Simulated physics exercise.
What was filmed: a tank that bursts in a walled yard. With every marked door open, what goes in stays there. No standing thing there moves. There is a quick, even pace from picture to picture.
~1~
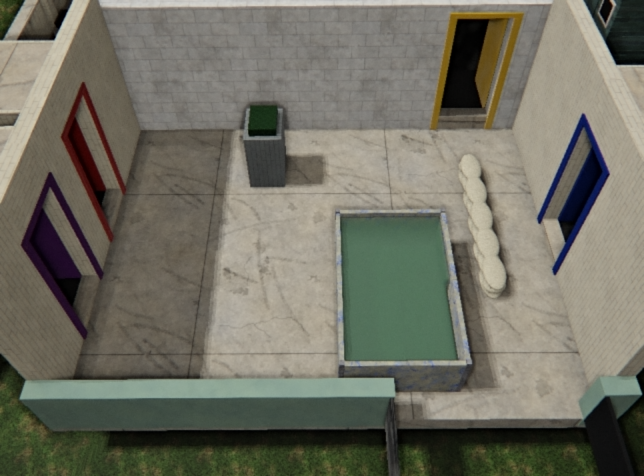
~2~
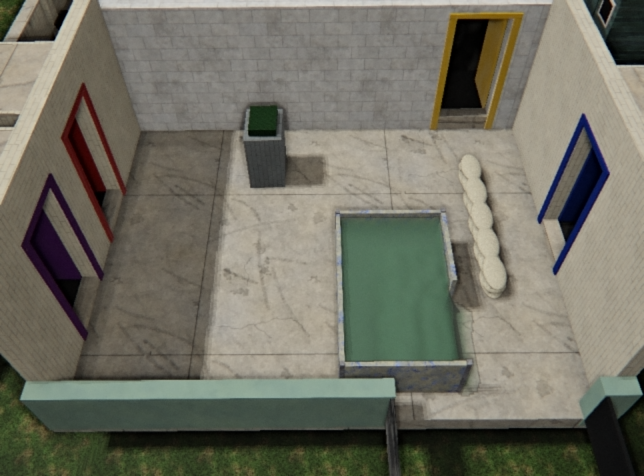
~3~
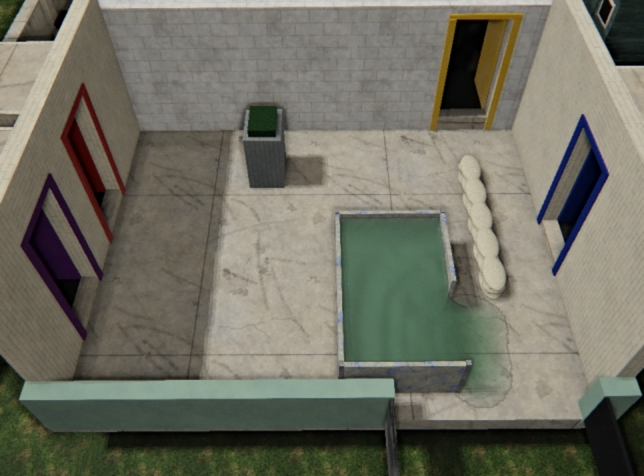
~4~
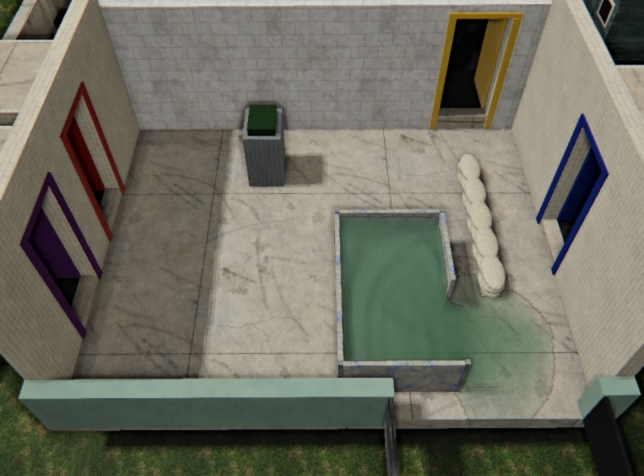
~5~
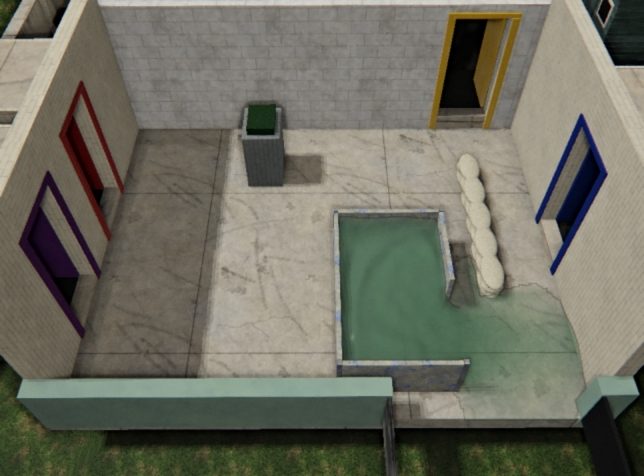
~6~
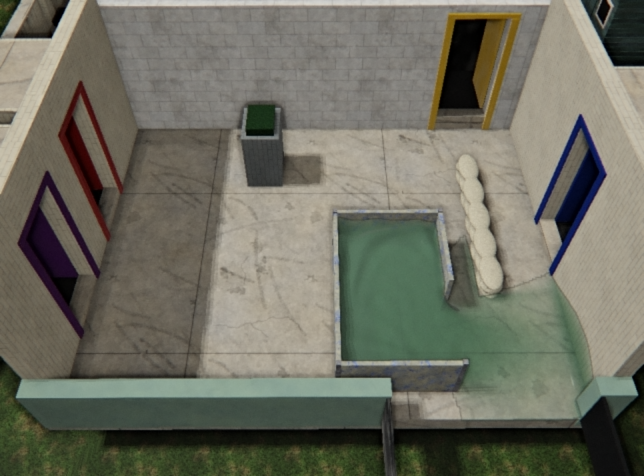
Green water pours from the tank's broken right side and spreads across the pale floor.
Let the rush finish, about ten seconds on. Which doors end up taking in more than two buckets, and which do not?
Result: The purple door stays inside what's allowed there, the blue door stays inside what's allowed there, the yellow door stays inside what's allowed there, the red door stays inside what's allowed there.
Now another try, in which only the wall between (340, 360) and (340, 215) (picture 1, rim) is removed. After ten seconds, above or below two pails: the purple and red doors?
Verdict - purple door breaks the limit, red door breaks the limit.
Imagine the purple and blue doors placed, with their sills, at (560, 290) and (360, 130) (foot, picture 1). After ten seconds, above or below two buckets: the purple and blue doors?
Result - purple door: Crosses the limit; blue door: Remains below the limit.
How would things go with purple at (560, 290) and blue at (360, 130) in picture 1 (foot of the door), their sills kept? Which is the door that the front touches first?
It's the one in purple, I'd say.
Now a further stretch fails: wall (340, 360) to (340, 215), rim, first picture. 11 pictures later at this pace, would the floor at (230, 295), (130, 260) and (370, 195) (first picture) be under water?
In that order: Covered, covered, not flooded.
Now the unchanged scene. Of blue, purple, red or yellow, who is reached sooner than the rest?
That's the blue-painted one.
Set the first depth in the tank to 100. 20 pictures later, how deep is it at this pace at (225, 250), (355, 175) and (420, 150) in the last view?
Respectively near 0, 0 and 6 per cent.
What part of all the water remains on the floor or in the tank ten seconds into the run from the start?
Some 54 parts in a hundred have not run off.
A moment on, water covers 15 % of the floor; the purple door not reached, the blue door wet at the sill, nothing in, the yellow door not reached, the red door not reached.
Next, water covers 20 % of the floor; the purple door not reached, the blue door wet at the sill, nothing in, the yellow door not reached, the red door not reached.
Then, water covers 25 % of the floor; the purple door not reached, the blue door wet at the sill, nothing in, the yellow door wet at the sill, nothing in, the red door not reached.
Later, water covers 50 % of the floor; the purple door not reached, the blue door under two buckets in, the yellow door wet at the sill, nothing in, the red door not reached.
In the end, water covers 90 % of the floor; the purple door wet at the sill, nothing in, the blue door under two buckets in, the yellow door wet at the sill, nothing in, the red door wet at the sill, nothing in.
